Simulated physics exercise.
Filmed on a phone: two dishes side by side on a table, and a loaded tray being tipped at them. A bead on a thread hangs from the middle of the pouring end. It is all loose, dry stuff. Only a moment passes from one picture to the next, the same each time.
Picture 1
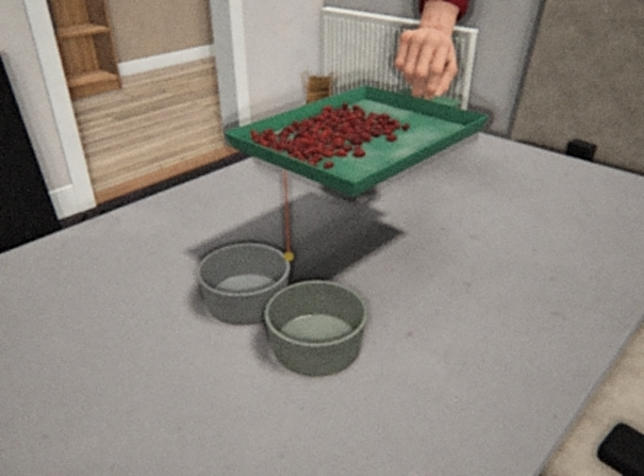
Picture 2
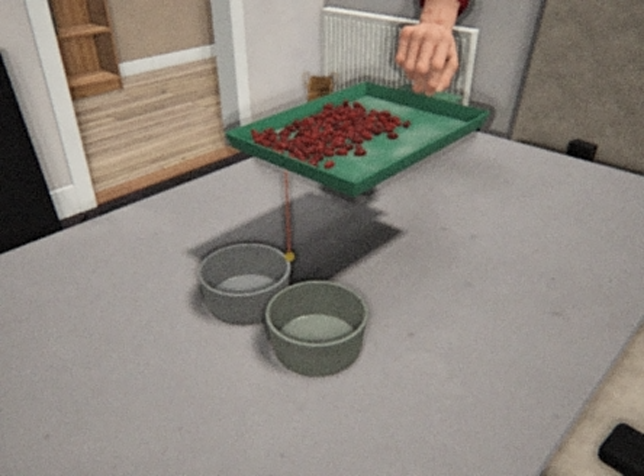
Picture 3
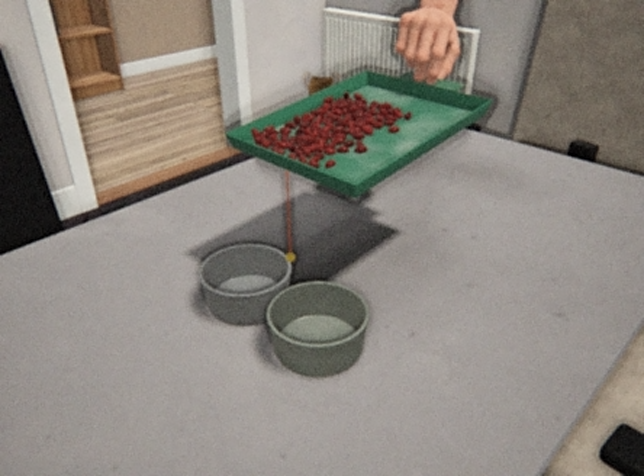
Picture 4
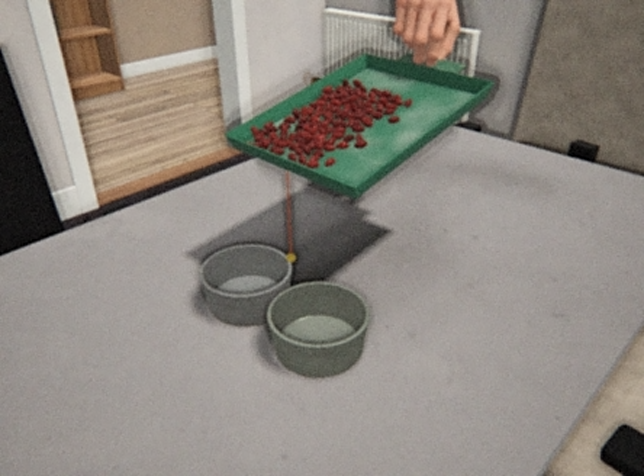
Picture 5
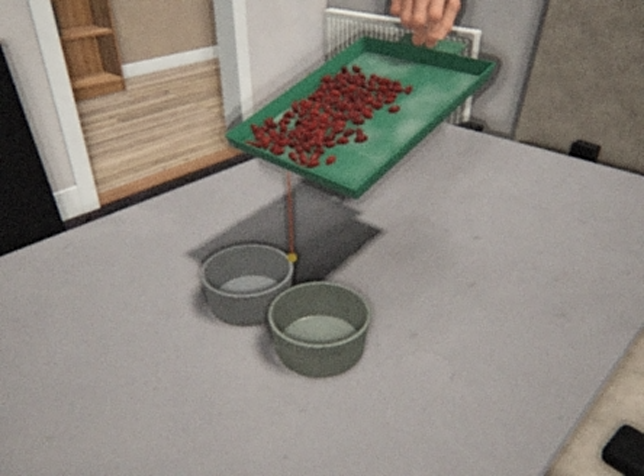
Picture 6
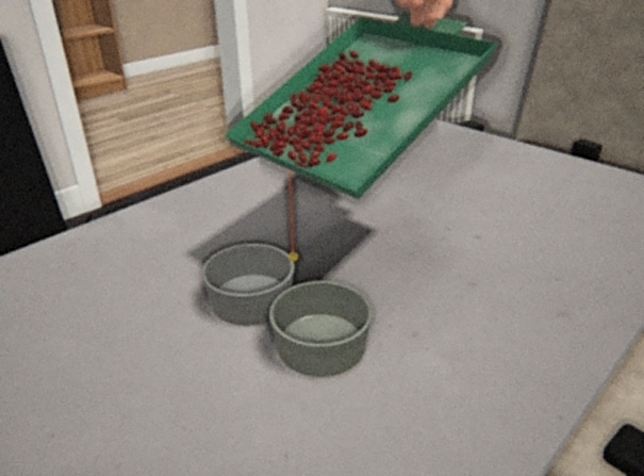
A hand raises the far end of a green tray of red beans, tilting it steadily.
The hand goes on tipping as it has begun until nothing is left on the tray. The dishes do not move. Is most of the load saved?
In the dishes lies over half of it.
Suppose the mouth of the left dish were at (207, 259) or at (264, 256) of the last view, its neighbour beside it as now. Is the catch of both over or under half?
At the first place the larger part, at the second less than half.
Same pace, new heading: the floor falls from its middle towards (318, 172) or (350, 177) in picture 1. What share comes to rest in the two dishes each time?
In turn 80 and 80 in a hundred.
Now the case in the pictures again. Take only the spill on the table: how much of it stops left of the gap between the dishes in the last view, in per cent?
Roughly 100 in a hundred.
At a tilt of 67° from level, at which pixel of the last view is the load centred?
Roughly at (285, 132).
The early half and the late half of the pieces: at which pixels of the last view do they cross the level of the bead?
First near (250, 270), later near (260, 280).
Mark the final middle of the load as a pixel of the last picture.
Close to (256, 313).
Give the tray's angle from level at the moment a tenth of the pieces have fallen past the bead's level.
At some 95 degrees.
Just after the last frame, tray tipped steeply; almost all on the tray; just a few in the air.
A moment on, tray tipped past a quarter turn; roughly a quarter on the tray; about a tenth in the right dish; about a tenth in the left dish; about a tenth outside both; roughly a third in the air.
Further on, tray tipped past a quarter turn; roughly a third in the right dish; roughly a third in the left dish; roughly a third outside both.
When it is over, tray tipped past a quarter turn; roughly a third in the right dish; roughly a third in the left dish; roughly a third outside both.
